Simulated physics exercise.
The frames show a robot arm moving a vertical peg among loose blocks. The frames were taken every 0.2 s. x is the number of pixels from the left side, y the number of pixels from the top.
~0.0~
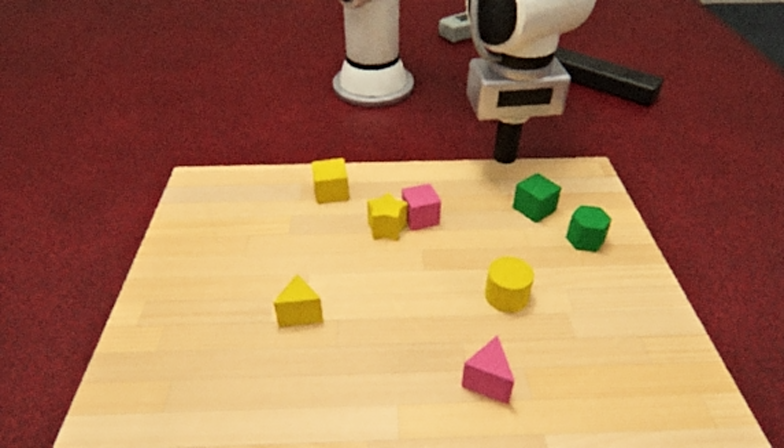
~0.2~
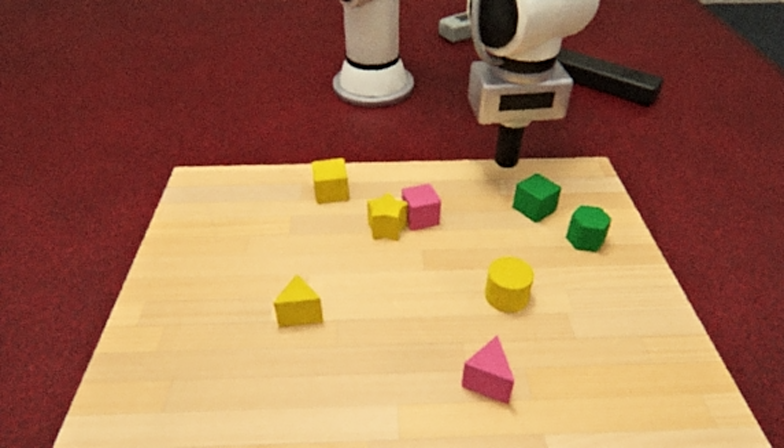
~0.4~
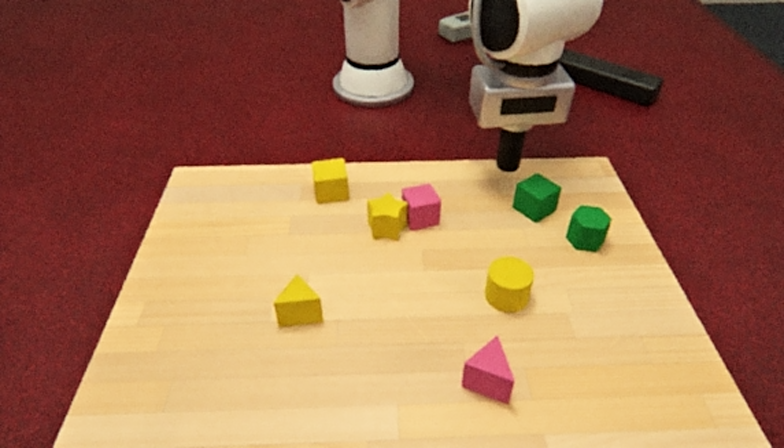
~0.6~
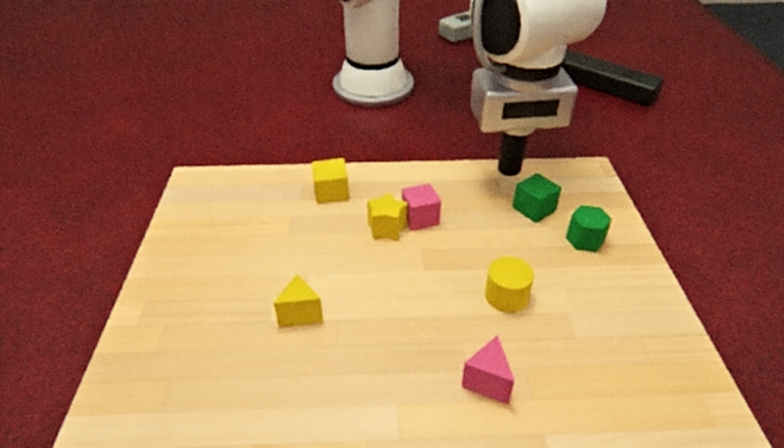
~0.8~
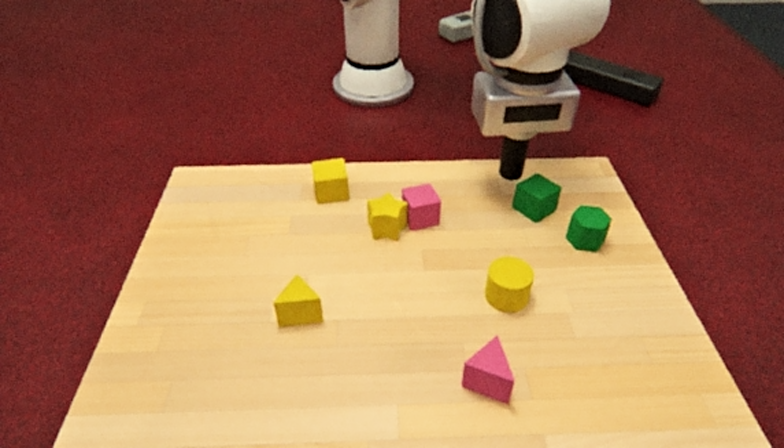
A robot arm with a black peg edged slightly forward over the far side of a wooden board, nearing a green block, while the yellow, pink and green blocks all stayed still.
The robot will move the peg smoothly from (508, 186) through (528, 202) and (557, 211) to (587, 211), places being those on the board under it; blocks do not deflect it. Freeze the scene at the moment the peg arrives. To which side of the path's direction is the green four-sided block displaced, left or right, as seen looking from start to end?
So, looking from the first point of the path to the last, the green four-sided block moves rightwards.
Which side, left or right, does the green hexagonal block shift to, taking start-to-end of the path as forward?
It slides rightward.
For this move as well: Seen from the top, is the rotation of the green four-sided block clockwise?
Short answer: Yes.
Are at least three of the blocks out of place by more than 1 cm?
Final answer: No.
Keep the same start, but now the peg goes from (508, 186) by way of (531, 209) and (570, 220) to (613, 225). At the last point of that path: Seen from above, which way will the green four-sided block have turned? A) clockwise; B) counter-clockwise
My answer is option A.
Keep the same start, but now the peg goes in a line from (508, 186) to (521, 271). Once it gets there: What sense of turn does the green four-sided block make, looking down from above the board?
It goes anticlockwise.
The first path, step by step. One third of the way, peg at (531, 190); green four-sided block at (551, 195).
Two thirds of the way, peg at (560, 199); green four-sided block at (575, 206), turned 35° clockwise; green hexagonal block at (608, 229).
At the end, peg at (591, 199); green four-sided block at (578, 207), turned 40° clockwise; green hexagonal block at (610, 231).
